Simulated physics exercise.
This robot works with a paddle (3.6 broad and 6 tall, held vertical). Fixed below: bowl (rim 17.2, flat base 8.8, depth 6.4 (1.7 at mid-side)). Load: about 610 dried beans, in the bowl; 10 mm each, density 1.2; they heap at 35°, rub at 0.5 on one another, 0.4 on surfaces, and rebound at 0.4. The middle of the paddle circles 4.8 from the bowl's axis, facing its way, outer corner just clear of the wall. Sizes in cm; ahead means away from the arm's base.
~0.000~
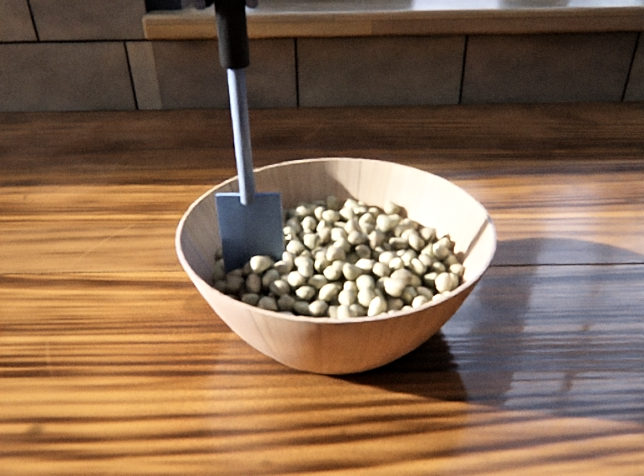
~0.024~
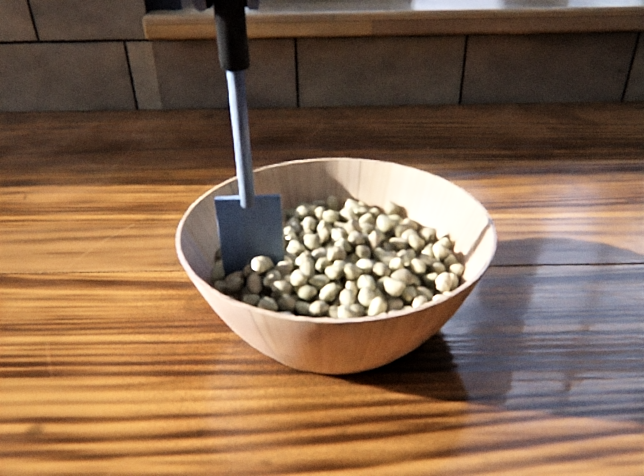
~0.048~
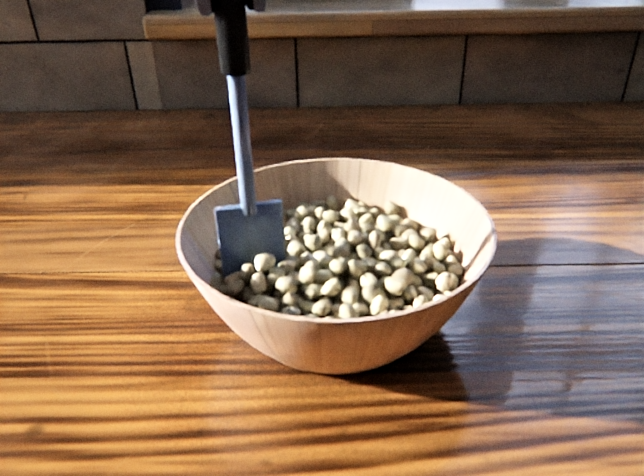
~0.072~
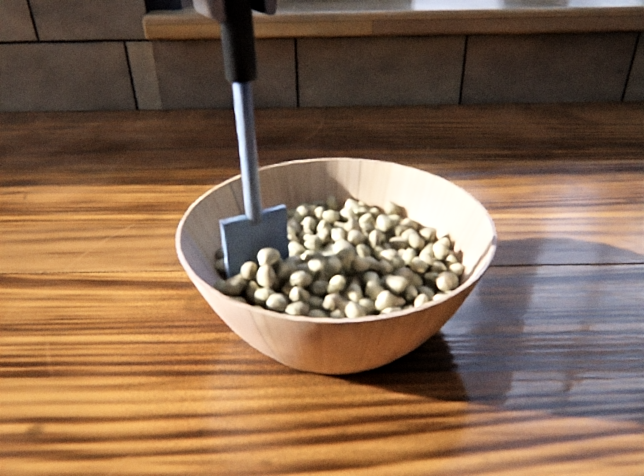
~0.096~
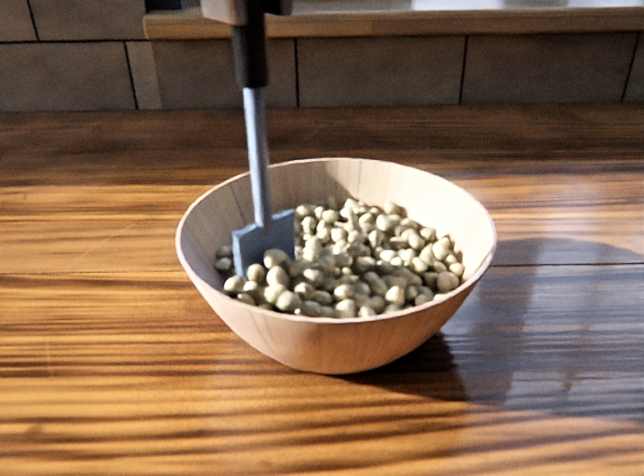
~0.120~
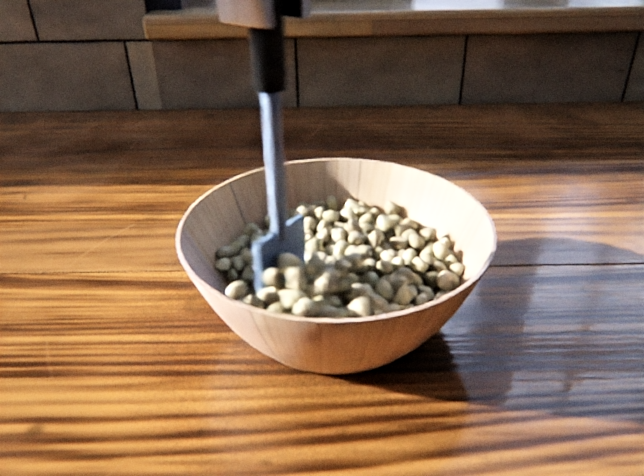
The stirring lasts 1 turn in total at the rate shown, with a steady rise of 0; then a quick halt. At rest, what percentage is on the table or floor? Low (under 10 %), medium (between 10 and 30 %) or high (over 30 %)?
On the table or floor the share is medium, between 10 and 30 %.
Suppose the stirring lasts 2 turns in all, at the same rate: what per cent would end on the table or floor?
Then about 35 per cent.
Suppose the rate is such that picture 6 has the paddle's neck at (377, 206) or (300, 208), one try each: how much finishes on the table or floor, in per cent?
About 40 and 30 per cent.
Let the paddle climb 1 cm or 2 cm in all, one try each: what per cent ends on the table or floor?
About 20 and 10 per cent.
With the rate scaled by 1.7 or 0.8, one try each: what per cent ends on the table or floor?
Some 35 and 15 per cent.
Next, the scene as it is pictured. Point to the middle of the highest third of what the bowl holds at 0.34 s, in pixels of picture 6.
At about (408, 219).
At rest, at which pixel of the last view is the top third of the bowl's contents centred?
At about (282, 291).
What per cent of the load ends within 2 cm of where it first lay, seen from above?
About 20 per cent.
After 0.34 s, 172° round, highest piece 9 above the table; 594 in the bowl, 4 on the table or floor, 14 in flight or on the tool.
After 0.56 s, 290° round, highest piece 9 above the table; 534 in the bowl, 54 on the table or floor, 24 in flight or on the tool.
After 0.87 s, 0° round, highest piece 7 above the table; 493 in the bowl, 119 on the table or floor.
After 1.57 s, 0° round, highest piece 7 above the table; 493 in the bowl, 119 on the table or floor.
At rest, 493 in the bowl, 119 on the table or floor. That is 19 % on the table or floor.
